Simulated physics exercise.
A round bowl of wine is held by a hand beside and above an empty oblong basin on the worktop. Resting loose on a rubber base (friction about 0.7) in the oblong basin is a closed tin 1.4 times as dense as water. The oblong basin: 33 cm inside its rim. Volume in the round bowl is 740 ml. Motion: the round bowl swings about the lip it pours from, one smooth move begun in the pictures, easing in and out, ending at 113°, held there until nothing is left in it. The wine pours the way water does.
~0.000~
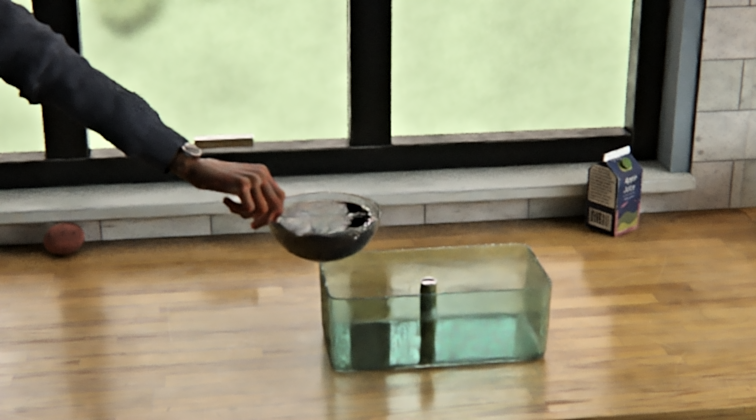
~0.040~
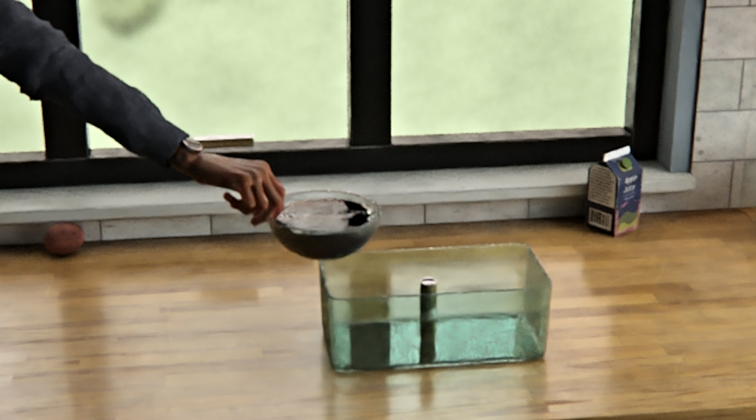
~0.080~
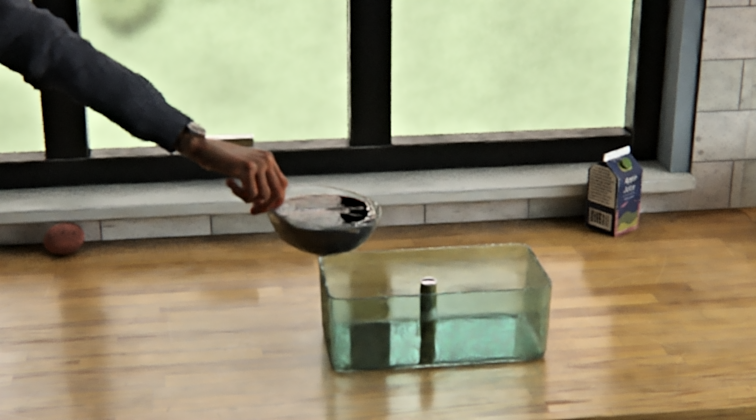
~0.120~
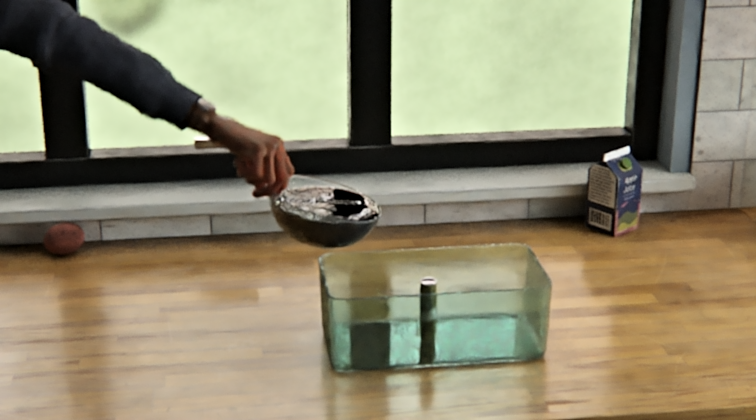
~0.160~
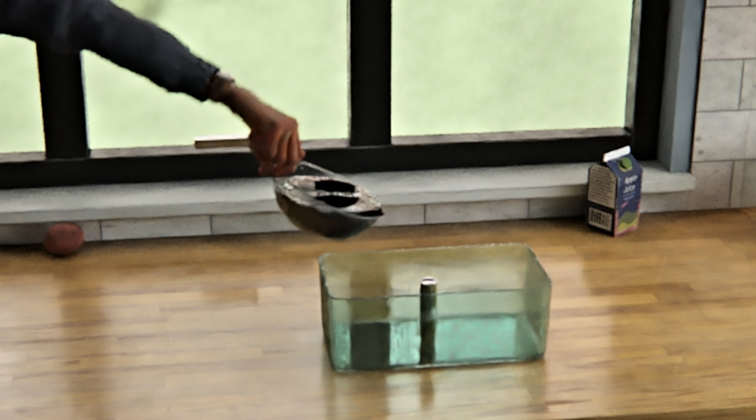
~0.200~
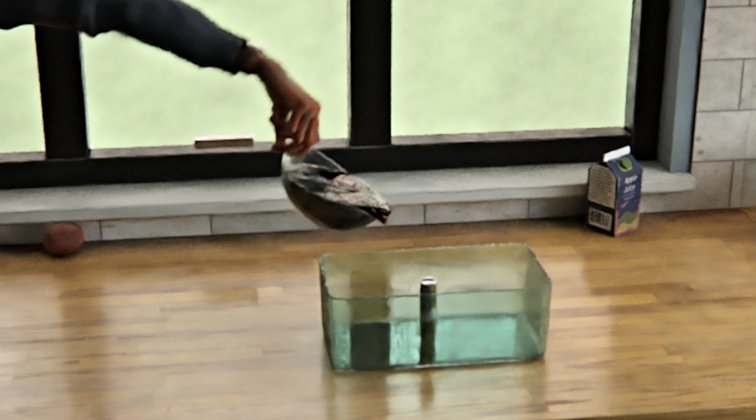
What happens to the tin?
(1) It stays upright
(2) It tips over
1.
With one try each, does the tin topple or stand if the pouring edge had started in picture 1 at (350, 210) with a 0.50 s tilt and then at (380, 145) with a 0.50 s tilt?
Try 1: Tipped over; try 2: Tipped over.
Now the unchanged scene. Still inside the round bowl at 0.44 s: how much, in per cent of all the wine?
At that time about 8 in a hundred parts are still held.
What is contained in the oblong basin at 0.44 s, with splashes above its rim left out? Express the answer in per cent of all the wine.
I'd put it near 24 percent.
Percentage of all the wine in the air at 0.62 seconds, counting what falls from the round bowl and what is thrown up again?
Roughly 4 per cent.
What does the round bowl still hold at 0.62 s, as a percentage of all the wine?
About 0 per cent.
Then, 0.44 s in, the tilt is 109° and 8 per cent is still to pour; the tin stands where it began.
Then, 0.62 s in, the tilt is 113° and 0 per cent is still to pour; the tin stands where it began.
Then, 0.80 s in, the tilt is 113° and 1 per cent is still to pour; the tin stands where it began.
Then, 1.00 s in, the tilt is 113° and 0 per cent is still to pour; the tin stands where it began.
Finally, the tin stands where it began.
